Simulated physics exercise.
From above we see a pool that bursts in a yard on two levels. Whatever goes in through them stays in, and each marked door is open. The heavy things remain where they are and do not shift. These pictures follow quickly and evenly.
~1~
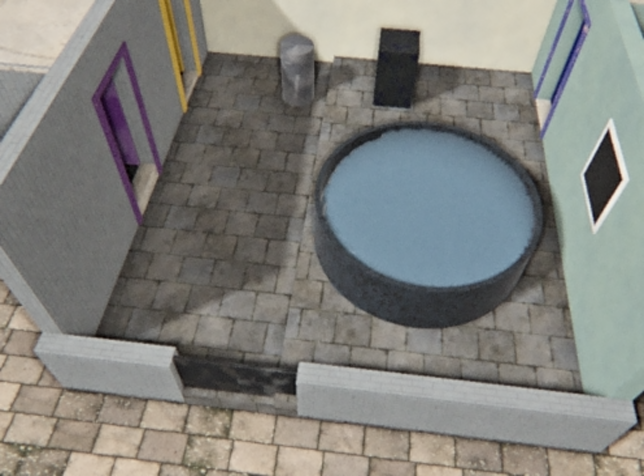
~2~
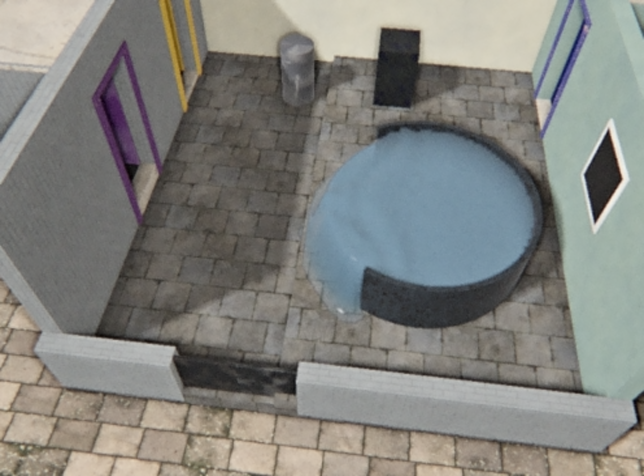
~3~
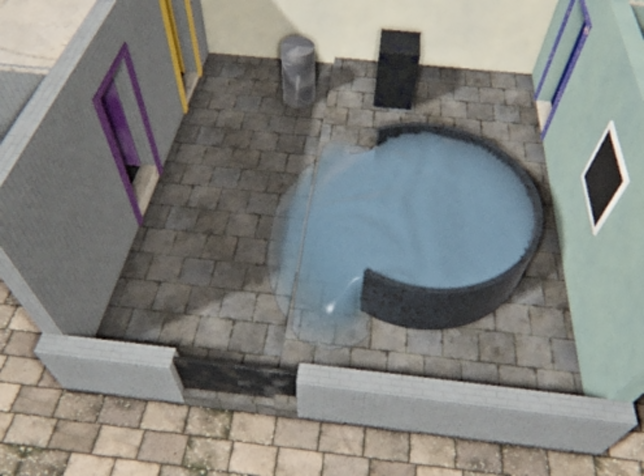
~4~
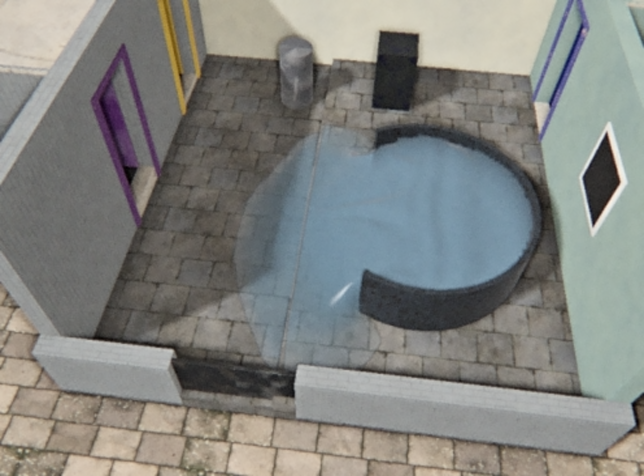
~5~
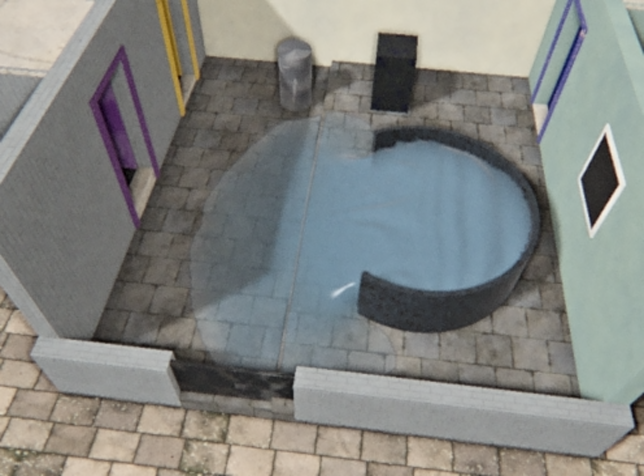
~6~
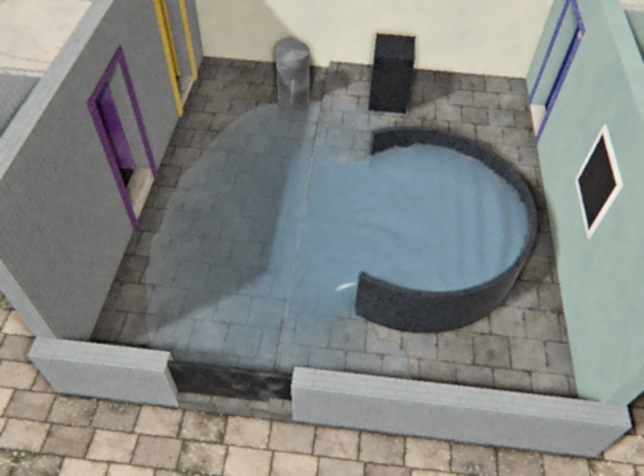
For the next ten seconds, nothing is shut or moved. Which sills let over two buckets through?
In order: The yellow door is going to be over the line; the purple door is going to be over the line; the blue door is going to be over the line.
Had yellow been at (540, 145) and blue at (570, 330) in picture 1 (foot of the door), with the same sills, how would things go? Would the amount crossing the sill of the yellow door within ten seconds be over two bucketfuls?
The yellow falls short.
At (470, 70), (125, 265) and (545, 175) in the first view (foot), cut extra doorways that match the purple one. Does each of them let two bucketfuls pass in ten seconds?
Below; above; below.
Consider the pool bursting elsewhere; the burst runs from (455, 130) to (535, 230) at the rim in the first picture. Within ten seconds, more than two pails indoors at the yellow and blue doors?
Well, the yellow door breaks the limit and the blue door breaks the limit.
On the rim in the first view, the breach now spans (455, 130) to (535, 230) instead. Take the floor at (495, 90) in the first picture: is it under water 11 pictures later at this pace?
Result: Reached.
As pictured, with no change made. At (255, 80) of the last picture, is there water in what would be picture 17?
That spot will be soaked.
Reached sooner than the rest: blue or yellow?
I pick the yellow-painted one.
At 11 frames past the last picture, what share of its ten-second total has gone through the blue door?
About 0 per cent.
A moment on, water covers 60 % of the floor; the yellow door under two buckets in, the purple door under two buckets in, the blue door not reached.
Next, water covers 60 % of the floor; the yellow door over two buckets in, the purple door far over two buckets in, the blue door not reached.
Then, water covers 65 % of the floor; the yellow door far over two buckets in, the purple door far over two buckets in, the blue door not reached.
Later, water covers 90 % of the floor; the yellow door far over two buckets in, the purple door far over two buckets in, the blue door under two buckets in.
In the end, water covers 100 % of the floor; the yellow door far over two buckets in, the purple door far over two buckets in, the blue door over two buckets in.
